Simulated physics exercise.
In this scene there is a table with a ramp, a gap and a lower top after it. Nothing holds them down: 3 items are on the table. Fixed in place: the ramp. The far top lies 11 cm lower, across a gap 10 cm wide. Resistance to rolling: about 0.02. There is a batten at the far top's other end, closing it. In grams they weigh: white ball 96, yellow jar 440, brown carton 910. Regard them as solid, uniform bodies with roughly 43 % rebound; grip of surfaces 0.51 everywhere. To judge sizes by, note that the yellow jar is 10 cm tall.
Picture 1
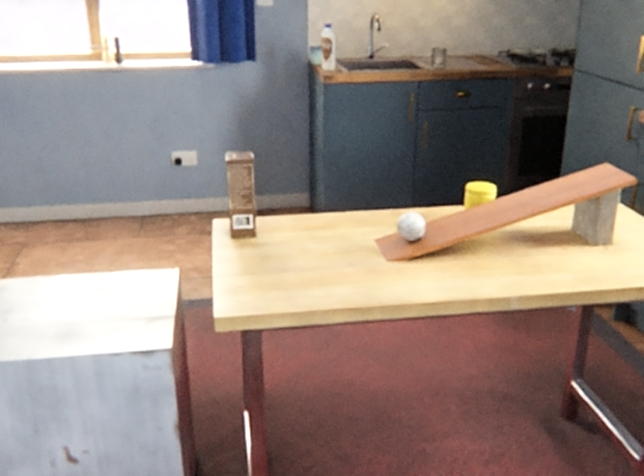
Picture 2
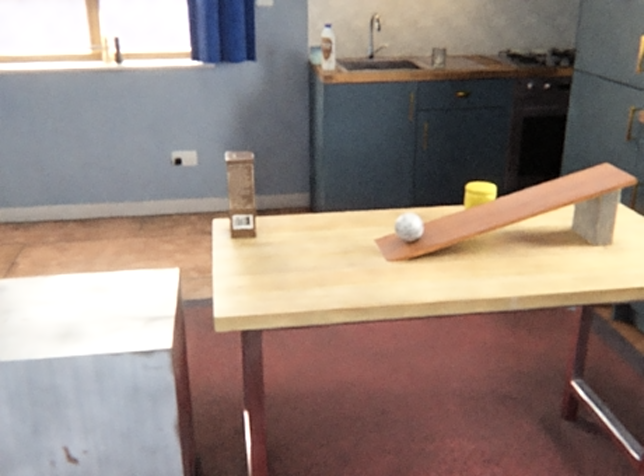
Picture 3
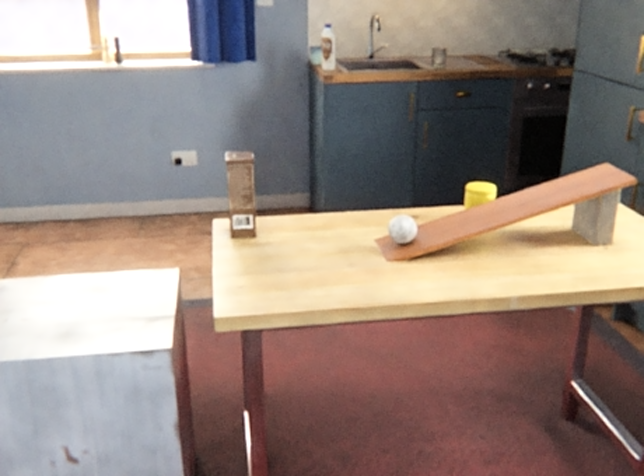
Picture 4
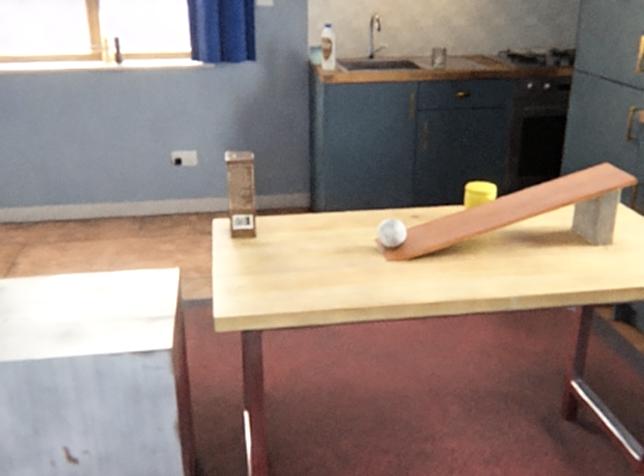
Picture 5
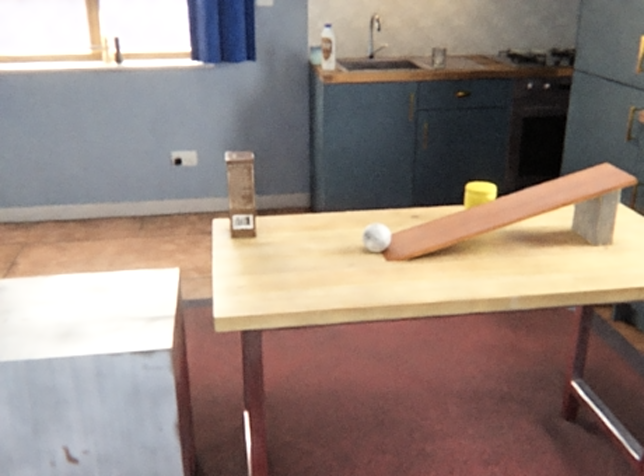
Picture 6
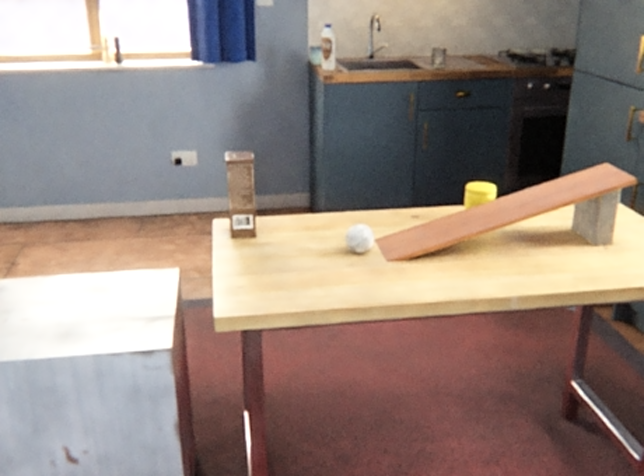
A light wooden table stands on a reddish floor in a kitchen with blue cabinets and walls, seen from the front and slightly above by a still camera. A brown ramp propped on a grey block slopes down leftward, with a white ball near its foot, a yellow jar behind, a brown carton at left, and a lower pale top beyond a gap. The ball rolls off the ramp and leftward along the tabletop.
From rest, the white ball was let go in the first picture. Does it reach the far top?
Oh, it doesn't make it.
Then, 0.50 s later than the last frame, edge 12 cm away; white ball near (261, 244).
Then, 1.00 s later than the last frame, 3 cm past the table's edge; white ball near (202, 298).
Then, 1.40 s later than the last frame, down in the gap; white ball near (312, 461).
When it is over, down in the gap; the bystanders within 8 cm of the start.
